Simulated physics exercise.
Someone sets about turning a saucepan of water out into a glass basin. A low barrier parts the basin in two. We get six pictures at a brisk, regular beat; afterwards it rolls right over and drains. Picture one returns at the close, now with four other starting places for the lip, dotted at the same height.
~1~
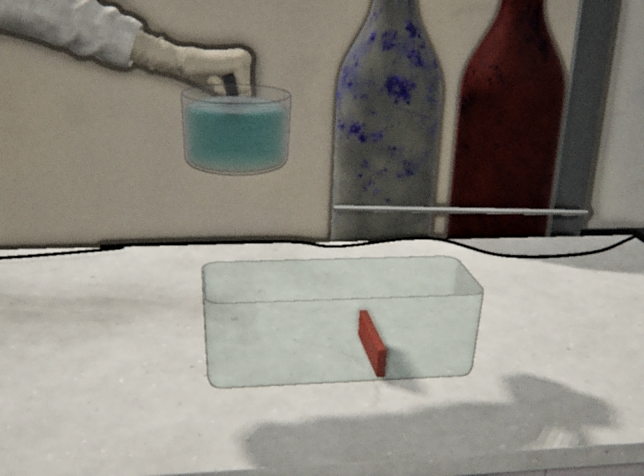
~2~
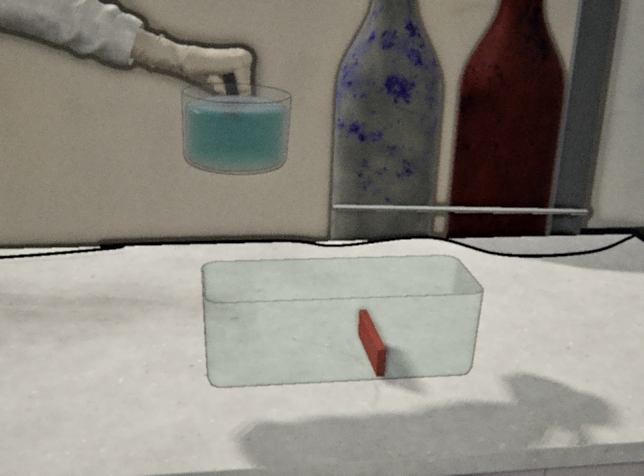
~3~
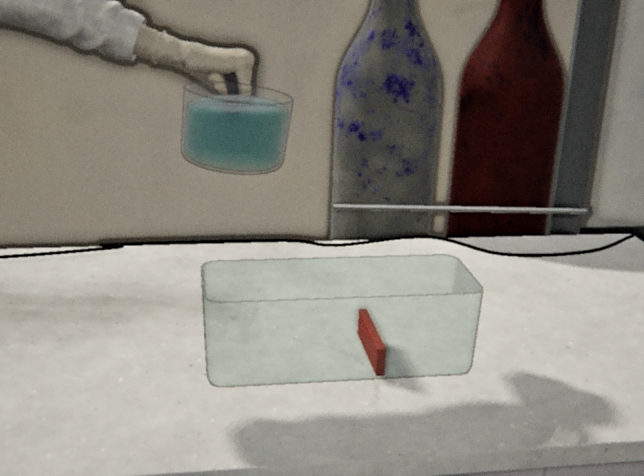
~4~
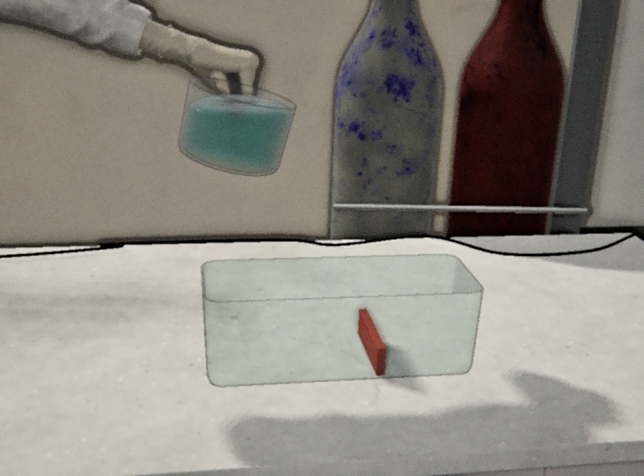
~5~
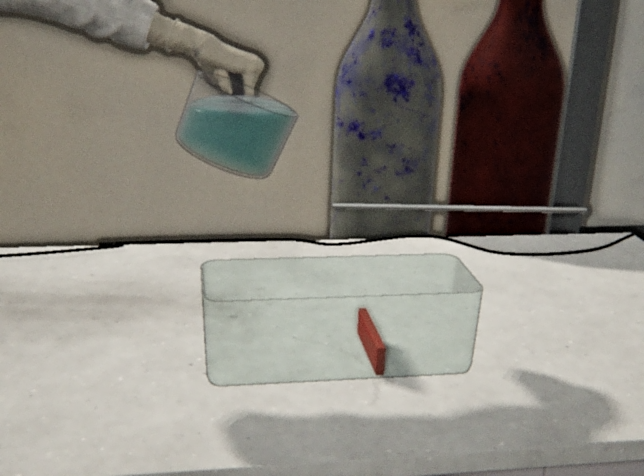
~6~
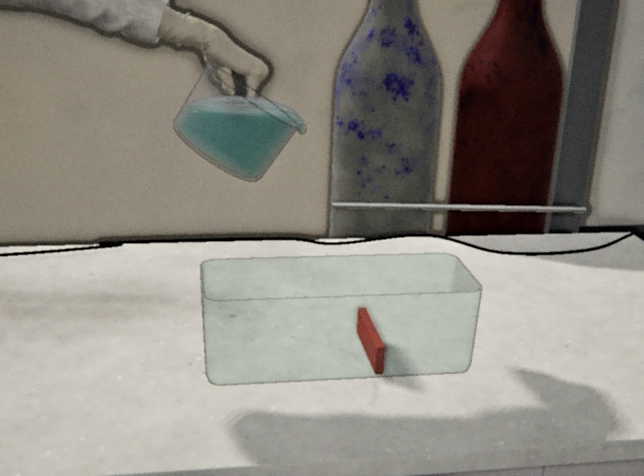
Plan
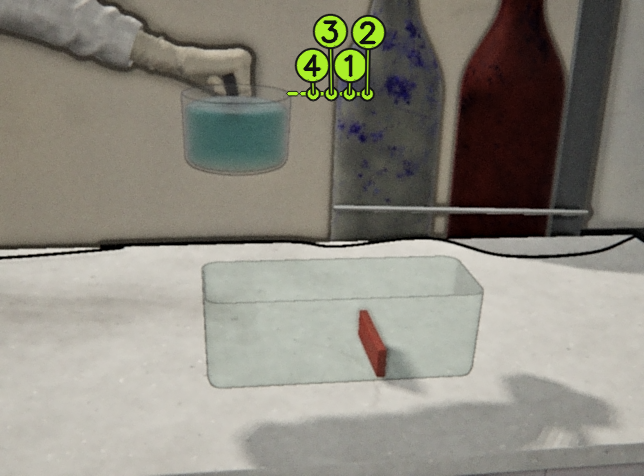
A gloved hand in a white sleeve holds a clear round container of blue-green water at upper left, seen from the front and slightly above a pale worktop. Below sits an empty glass basin with a low red barrier inside, and behind stand a blue-speckled grey bottle and a dark red one. The hand stays level briefly, then tilts the container rightward until water reaches over its lip.
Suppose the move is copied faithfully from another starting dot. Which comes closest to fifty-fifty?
The best dot is 4.
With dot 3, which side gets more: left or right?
More ends on the right.
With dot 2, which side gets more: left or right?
The right side.
In lime, 1 at (349, 93); 2 at (367, 94); 3 at (331, 93); 4 at (313, 93).
Choosing 1, about 18 % ends left of the wall and 80 % right of it.
Choosing 2, about 19 % ends left of the wall and 79 % right of it.
Choosing 3, about 28 % ends left of the wall and 71 % right of it.
Choosing 4, about 49 % ends left of the wall and 50 % right of it.
